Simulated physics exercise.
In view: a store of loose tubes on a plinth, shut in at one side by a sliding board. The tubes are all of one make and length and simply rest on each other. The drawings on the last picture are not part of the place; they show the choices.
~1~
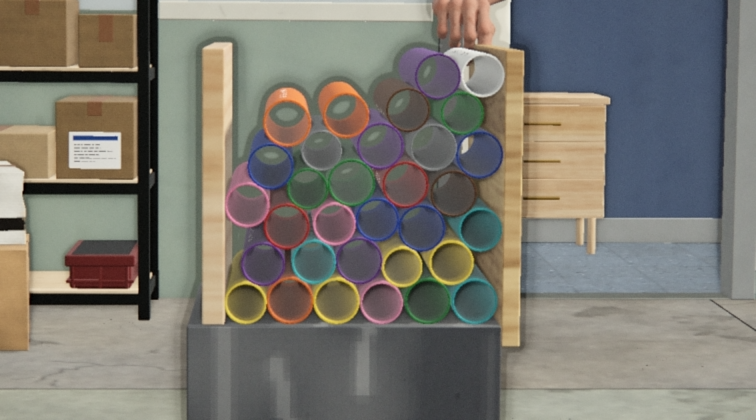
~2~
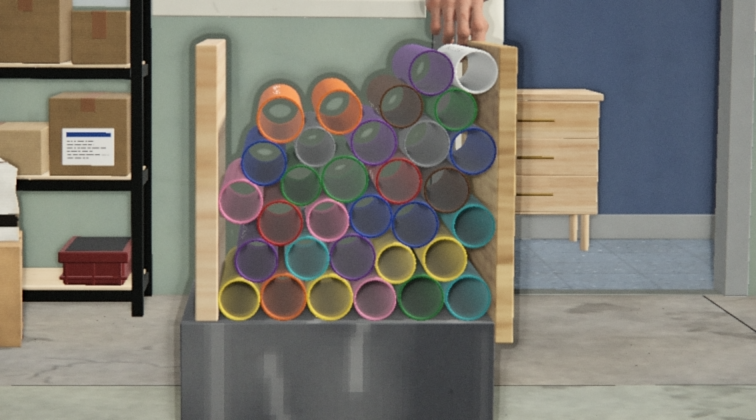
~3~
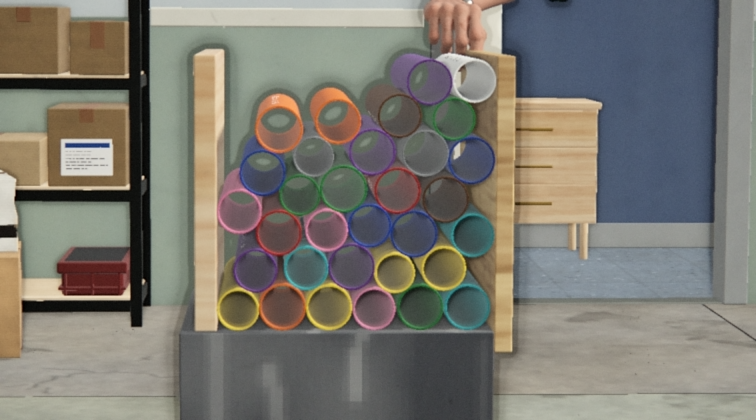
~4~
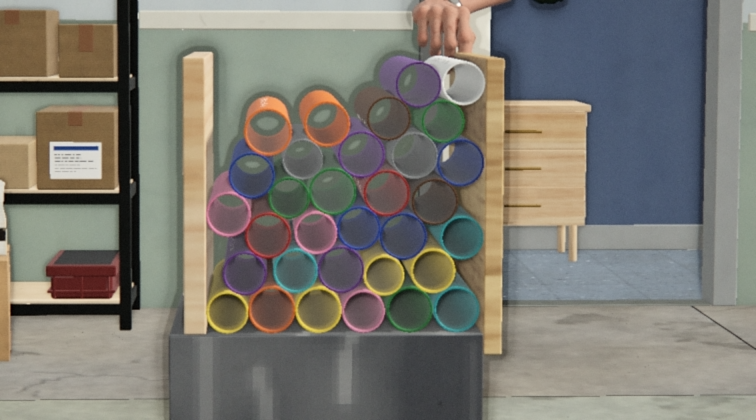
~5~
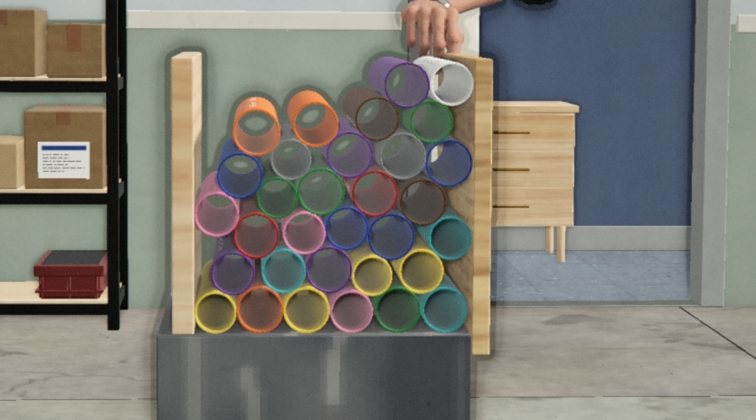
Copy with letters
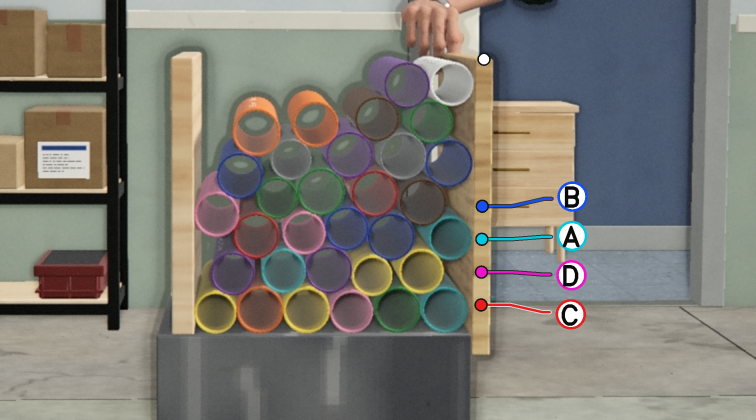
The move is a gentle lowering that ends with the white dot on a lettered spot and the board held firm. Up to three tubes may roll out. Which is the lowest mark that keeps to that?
Stop at B.
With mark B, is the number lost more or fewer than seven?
At B, fewer than seven.
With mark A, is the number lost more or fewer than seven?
Fewer than seven.
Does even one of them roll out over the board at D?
Yes, at D.
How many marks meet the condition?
One of the four.
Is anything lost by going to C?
Yes, at C.
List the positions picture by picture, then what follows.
The first picture shows a yellow tube (245, 303); a turquoise tube (474, 302); a blue tube (422, 228).
The second picture shows a blue tube (415, 225); a pink tube (328, 221).
The third picture shows a grey tube (425, 154); a green tube (454, 119).
The fourth picture shows a white tube (463, 83); side board (474, 191).
The fifth picture shows a yellow tube (215, 312); a turquoise tube (445, 310); a blue tube (391, 237).
On the marked copy, A at (482, 240); B at (482, 206); C at (481, 305); D at (482, 272); the white dot at (484, 59).
Taking B. A third of the way, top of the board (473, 125).
Two thirds of the way, top of the board (472, 201).
When it is over, top of the board (472, 206), one out over the board.
As for the rest, A four out over the board; C more than three out over the board; D four out over the board.
